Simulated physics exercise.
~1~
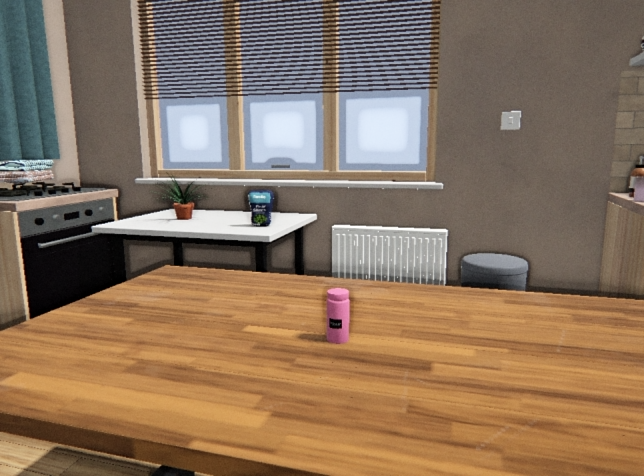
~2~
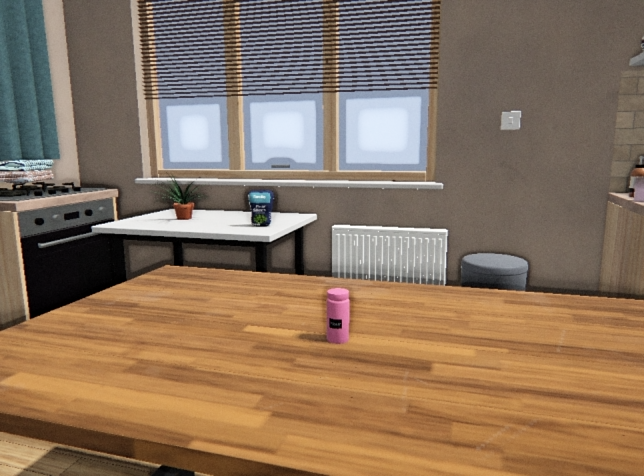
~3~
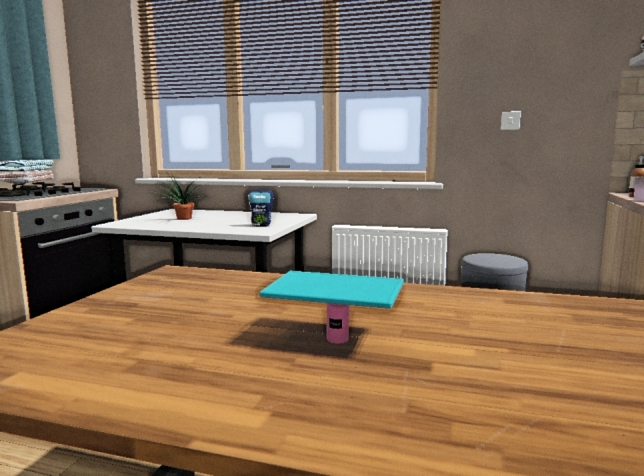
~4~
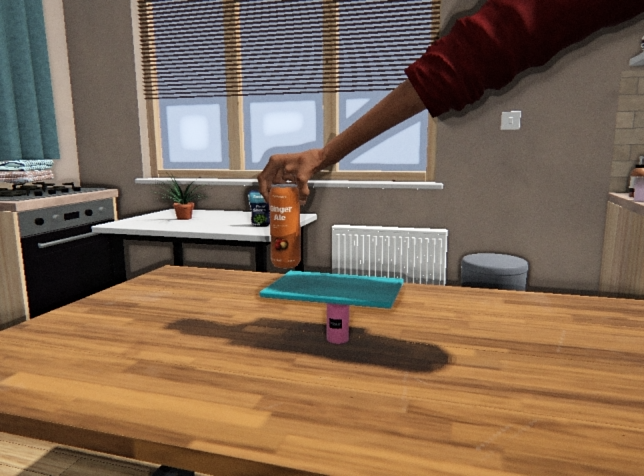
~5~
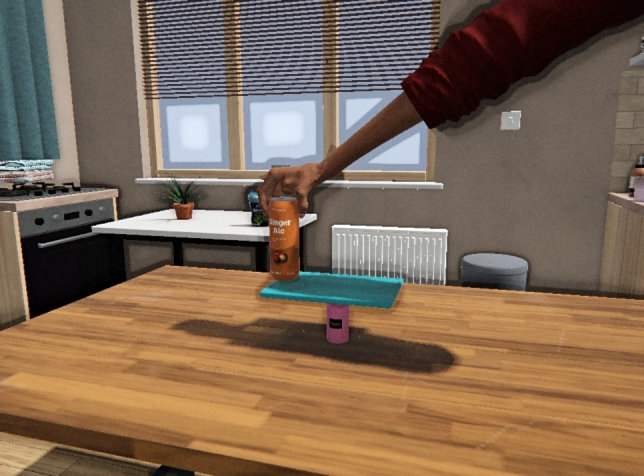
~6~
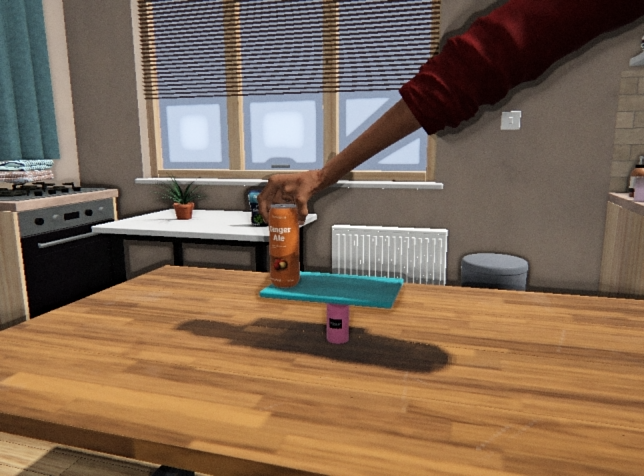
A hand lowers an orange can onto the left side of a turquoise lid atop a pink container.
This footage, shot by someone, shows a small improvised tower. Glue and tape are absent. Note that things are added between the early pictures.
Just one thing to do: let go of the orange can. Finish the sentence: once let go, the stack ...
Once let go, the stack falls apart.
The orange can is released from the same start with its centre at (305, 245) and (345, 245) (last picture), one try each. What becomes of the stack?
On the first try it falls down; on the second try it stays put.
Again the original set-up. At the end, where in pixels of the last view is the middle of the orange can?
Roughly at pixel (246, 321).
Then, 0.30 s on from there, orange can now fallen; turquoise lid turned 70° from how it was put; pink shaker turned 4° from how it was put.
Then, 0.40 s on from there, turquoise lid turned 74° from how it was put.
Then, 0.70 s on from there, turquoise lid turned 43° from how it was put; pink shaker turned 42° from how it was put.
Then, 0.80 s on from there, turquoise lid now fallen; pink shaker on its side.
In the end, fallen, turquoise lid and orange can; toppled in the stack, pink shaker. At the end, from the last picture's camera, orange can near (246, 321). The stack gives way.
